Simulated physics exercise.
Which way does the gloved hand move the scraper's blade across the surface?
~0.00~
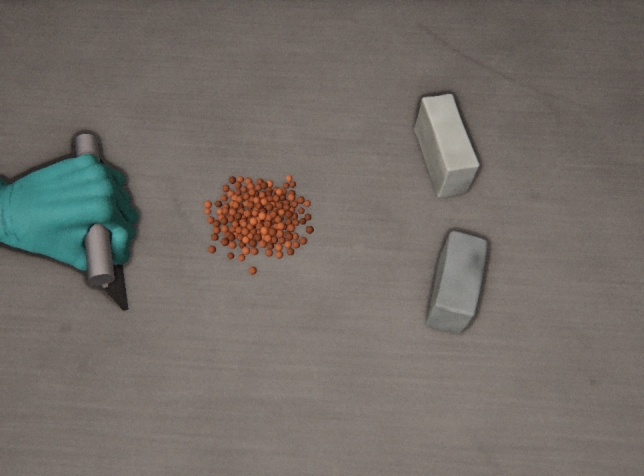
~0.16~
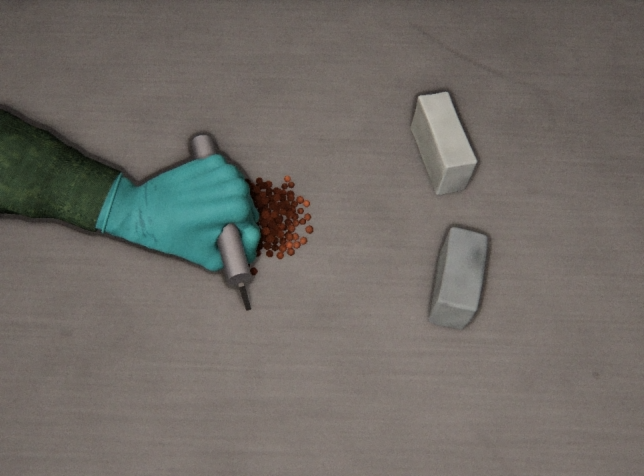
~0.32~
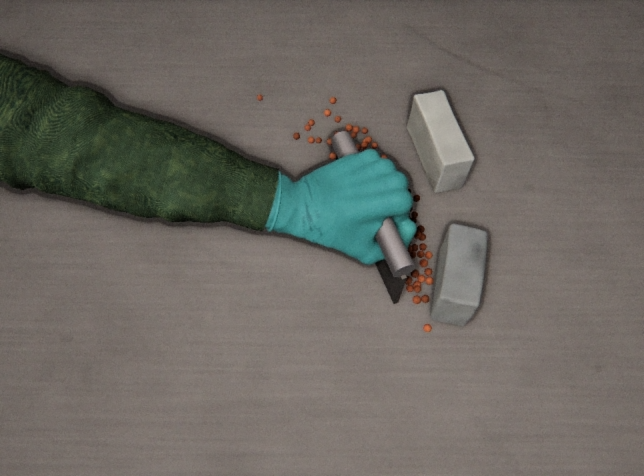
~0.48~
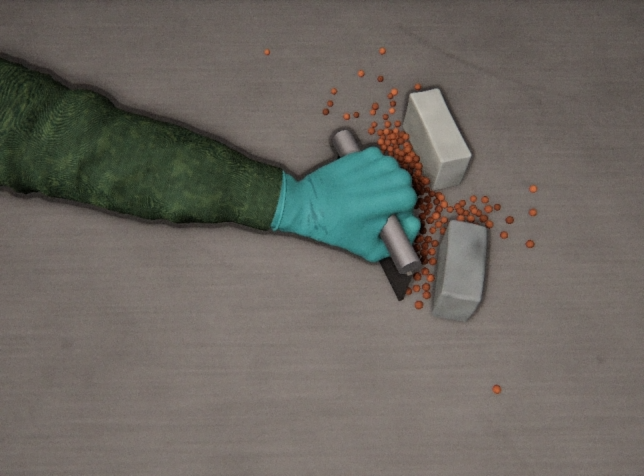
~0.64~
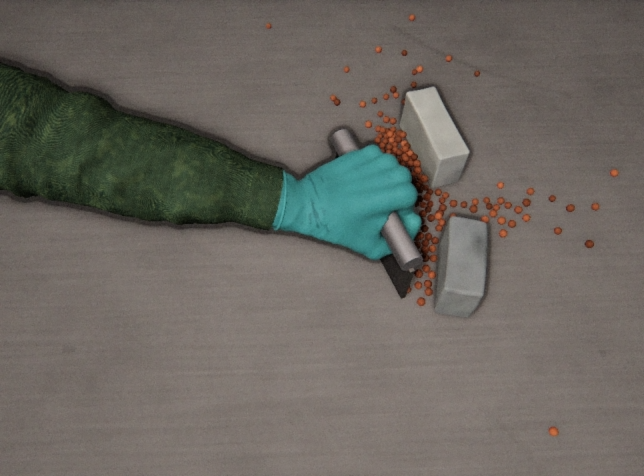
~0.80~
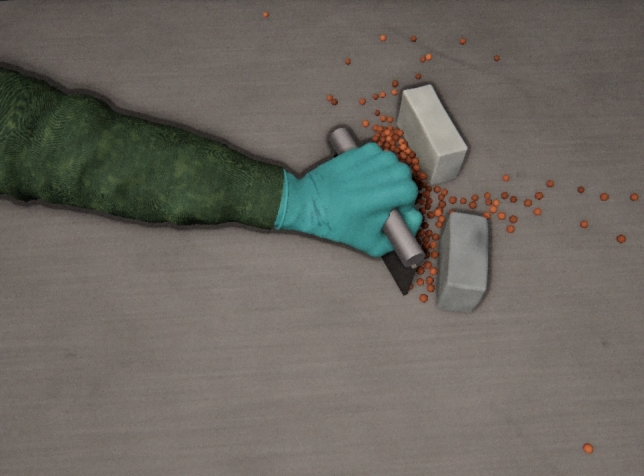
The blade moves to the right, towards the two blocks.
